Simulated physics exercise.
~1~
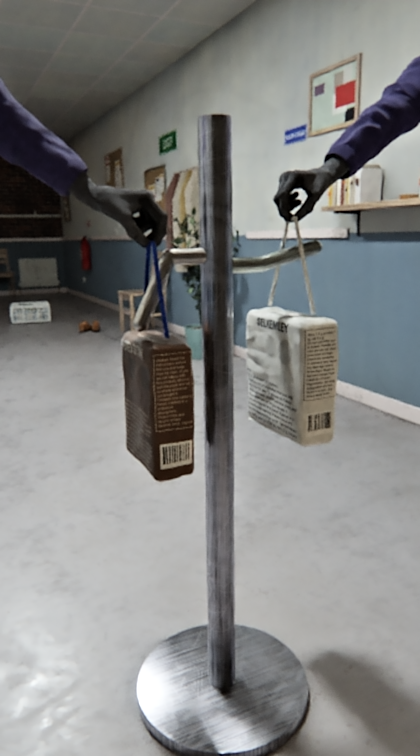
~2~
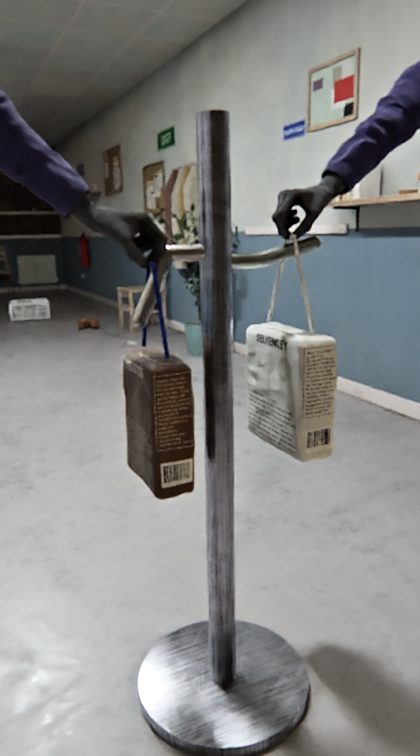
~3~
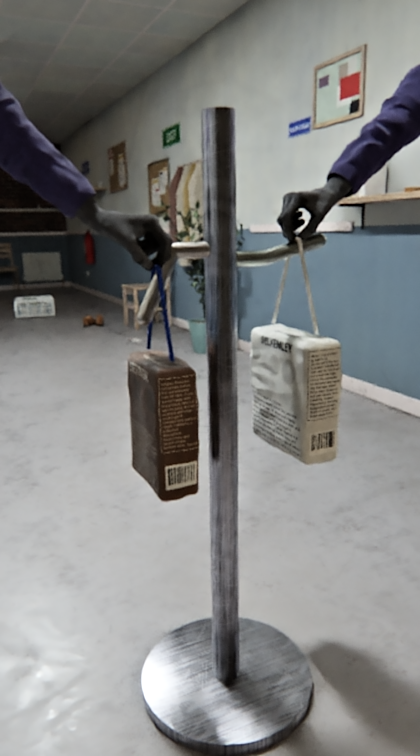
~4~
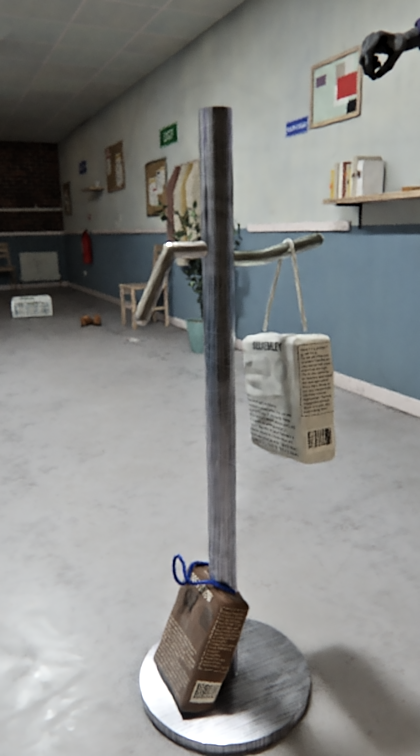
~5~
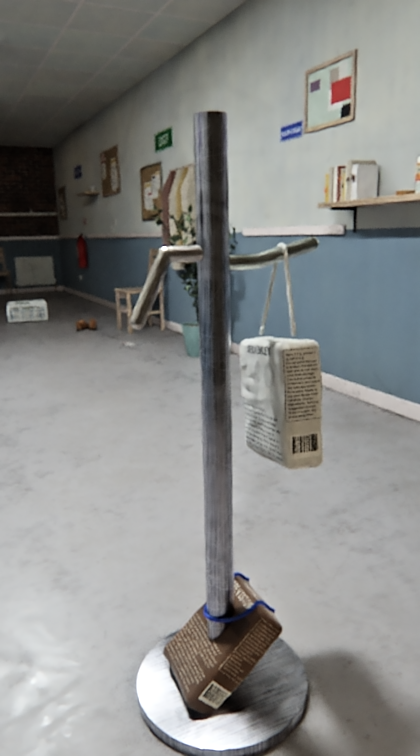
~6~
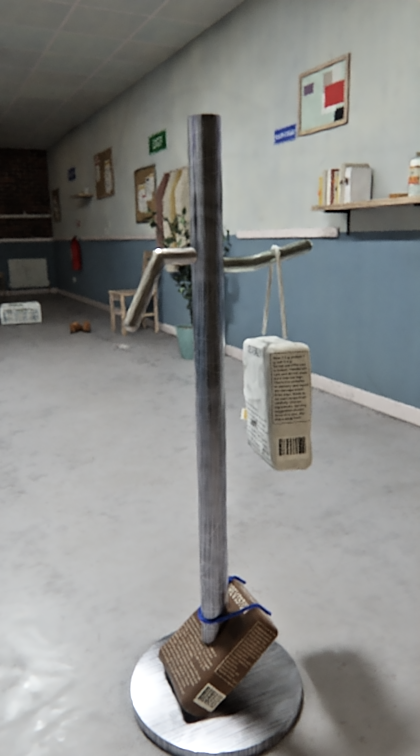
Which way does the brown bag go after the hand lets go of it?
The brown bag moves down, ending up leaning at the foot of the post.
